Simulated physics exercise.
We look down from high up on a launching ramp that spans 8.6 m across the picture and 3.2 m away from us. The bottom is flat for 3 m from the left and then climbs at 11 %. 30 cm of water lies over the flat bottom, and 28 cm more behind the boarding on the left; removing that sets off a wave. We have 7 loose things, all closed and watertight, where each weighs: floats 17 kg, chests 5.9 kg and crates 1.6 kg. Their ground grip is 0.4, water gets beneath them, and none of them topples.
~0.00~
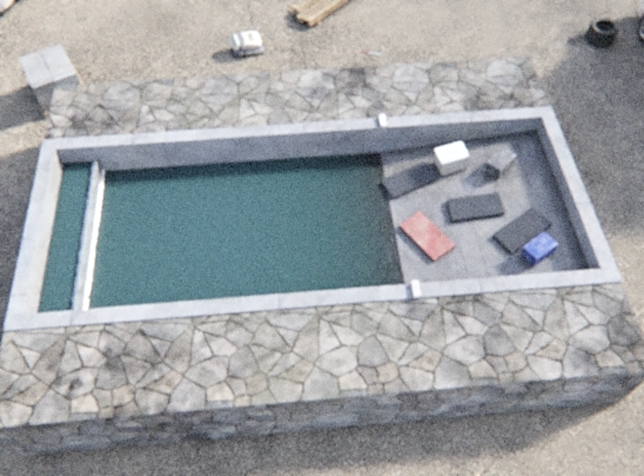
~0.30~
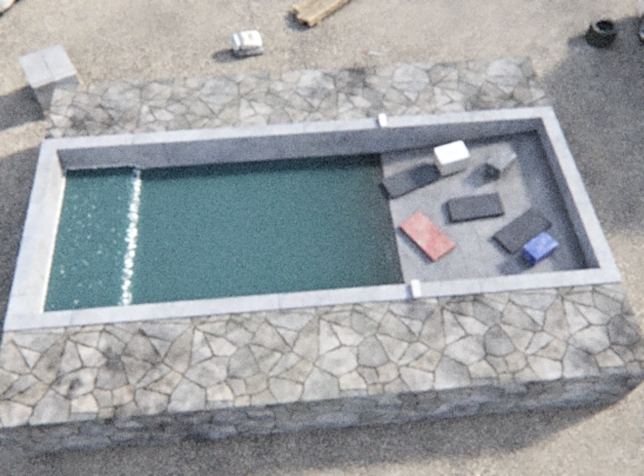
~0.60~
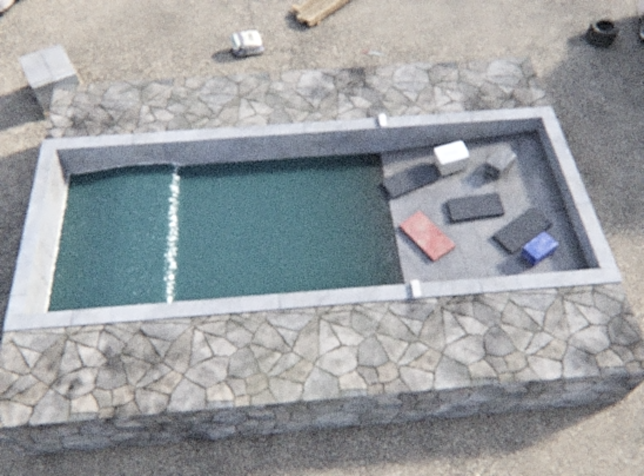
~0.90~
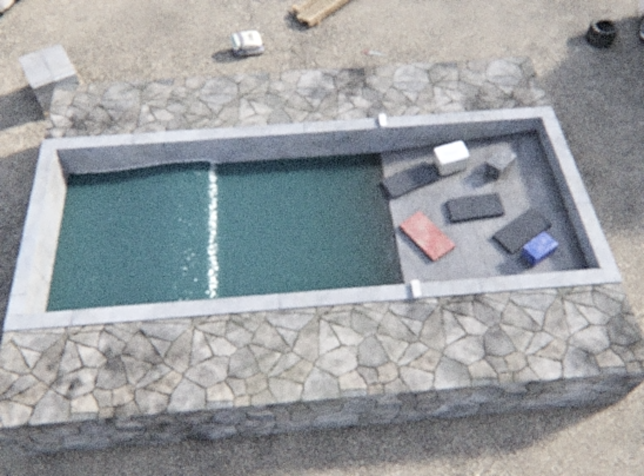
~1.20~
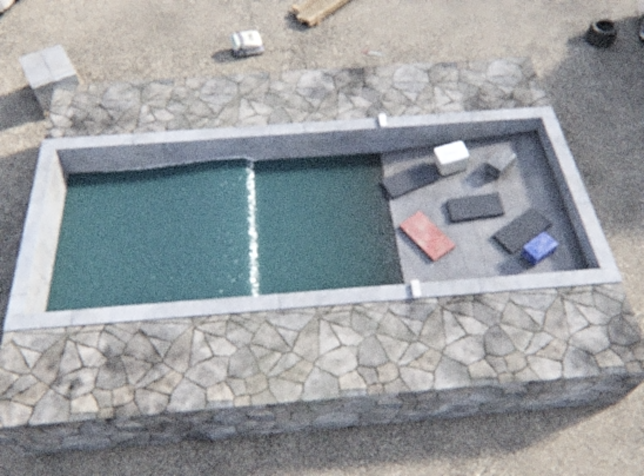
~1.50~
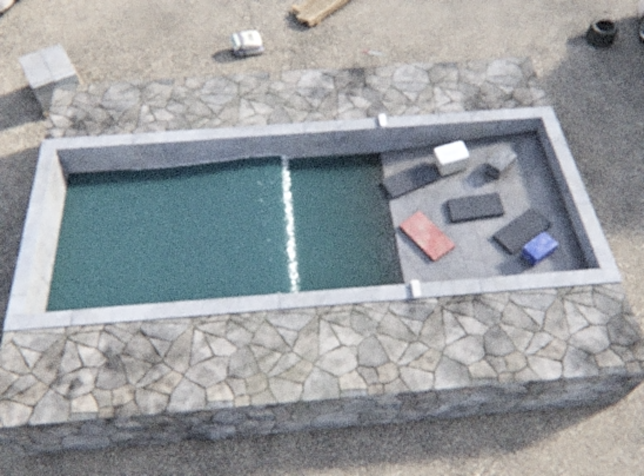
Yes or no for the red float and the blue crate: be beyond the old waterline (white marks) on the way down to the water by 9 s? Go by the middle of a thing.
Looking at it, the red float goes beyond the marks, then the blue crate ends up on the near side.
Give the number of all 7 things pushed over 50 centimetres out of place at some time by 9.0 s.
The count comes to 5.
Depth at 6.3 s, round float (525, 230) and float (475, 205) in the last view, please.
Around 1 cm and 0 cm.
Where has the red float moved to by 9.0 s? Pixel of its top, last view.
About (369, 253).
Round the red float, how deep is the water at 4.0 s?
Near 5 cm deep.
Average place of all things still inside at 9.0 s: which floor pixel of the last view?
Mean floor pixel: About (415, 217).
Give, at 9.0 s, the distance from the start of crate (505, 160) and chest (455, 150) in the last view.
They sit 120 cm and 200 cm away, in the order given.
After 2.1 s the red float is near (427, 235), 0.0 m from its start, aground; the blue crate is near (542, 245), 0.0 m from its start, aground; 0 of 7 are over the mark; 0 afloat.
After 4.0 s the red float is near (439, 230), 0.2 m from its start, aground; the blue crate is near (542, 245), 0.0 m from its start, aground; 0 of 7 are over the mark; 2 afloat.
After 6.3 s the red float is near (358, 244), 1.2 m from its start, aground; the blue crate is near (525, 254), 0.3 m from its start, aground; 3 of 7 are over the mark; 1 afloat.
After 9.0 s the red float is near (369, 253), 1.0 m from its start, afloat; the blue crate is near (512, 261), 0.6 m from its start, aground; 3 of 7 are over the mark; 3 afloat.
